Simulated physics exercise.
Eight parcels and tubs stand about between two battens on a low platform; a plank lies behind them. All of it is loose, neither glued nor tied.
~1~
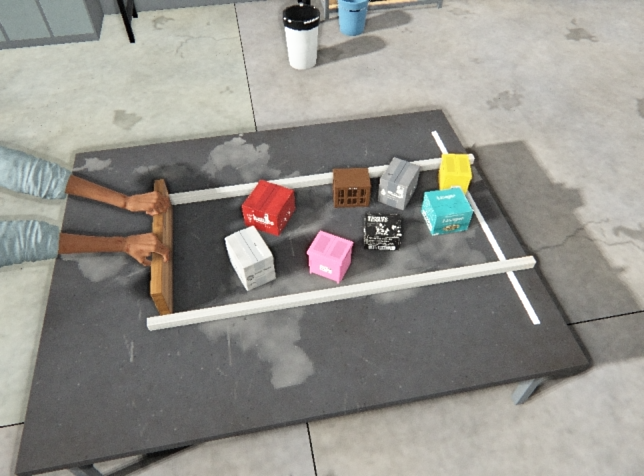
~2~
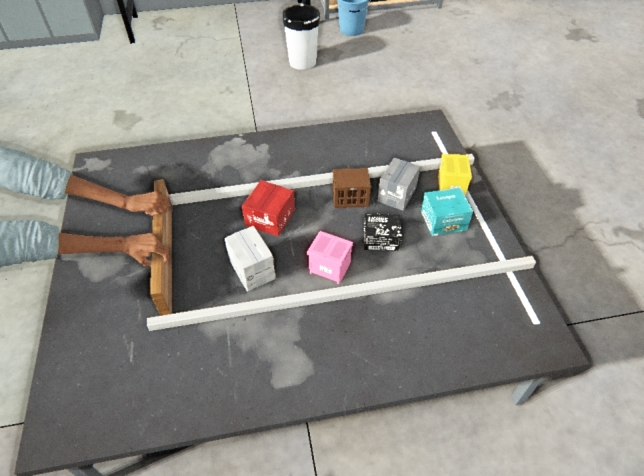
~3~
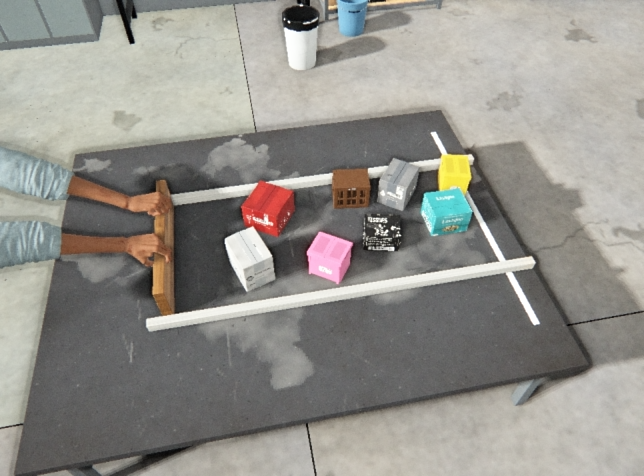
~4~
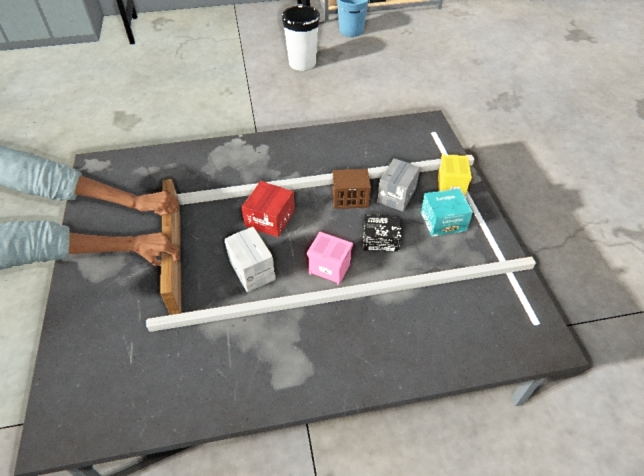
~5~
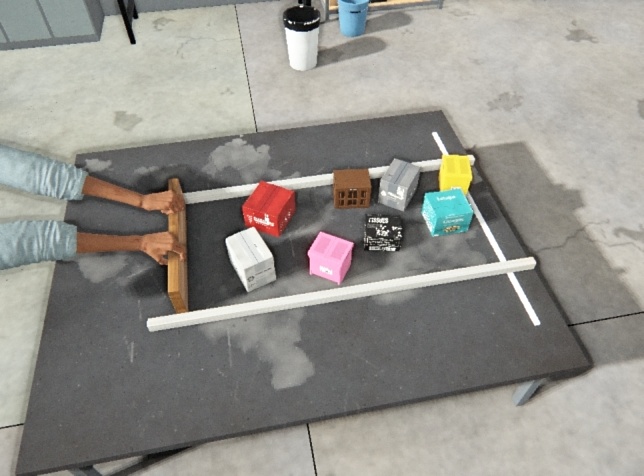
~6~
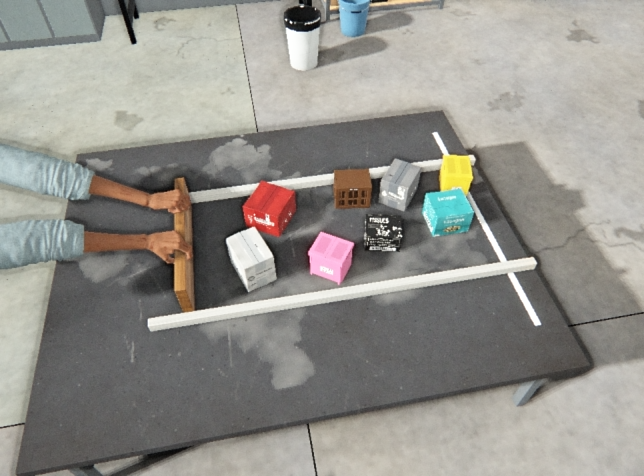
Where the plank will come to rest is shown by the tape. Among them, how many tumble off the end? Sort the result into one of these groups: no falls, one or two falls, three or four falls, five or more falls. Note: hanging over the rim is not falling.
Five or more falls.
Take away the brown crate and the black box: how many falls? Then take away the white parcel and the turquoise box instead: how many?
The number is 4 for the first case and 3 for the second.
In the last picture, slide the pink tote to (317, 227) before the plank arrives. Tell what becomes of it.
Result: It stays aboard.
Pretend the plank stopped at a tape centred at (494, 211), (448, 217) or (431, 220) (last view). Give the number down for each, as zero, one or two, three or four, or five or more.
Taking the places in the order asked: More than four, then three or four, then three to four.
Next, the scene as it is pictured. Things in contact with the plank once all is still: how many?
It ends up touching 2.
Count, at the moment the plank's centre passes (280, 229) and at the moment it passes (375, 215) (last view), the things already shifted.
Well, it's 3 at the first one and 8 at the second.
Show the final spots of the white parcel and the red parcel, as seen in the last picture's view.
The white parcel finishes at (509, 223); the red parcel finishes at (482, 172).
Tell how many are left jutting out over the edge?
Answer: 2.
Soon after, none off yet; yellow tote at rest near (455, 178); turquoise box at rest near (447, 212); grey parcel at rest near (400, 185).
After that, none off yet; yellow tote moving near (457, 177); turquoise box at rest near (447, 212); grey parcel displaced about its own width near (431, 180).
And then, one off so far; yellow tote on its way down near (490, 233); turquoise box displaced well along near (502, 199); grey parcel tilting a little near (496, 171).
In the end, the number that fall off is five or more; gone, pink tote, brown crate, black box, grey parcel, turquoise box and yellow tote.
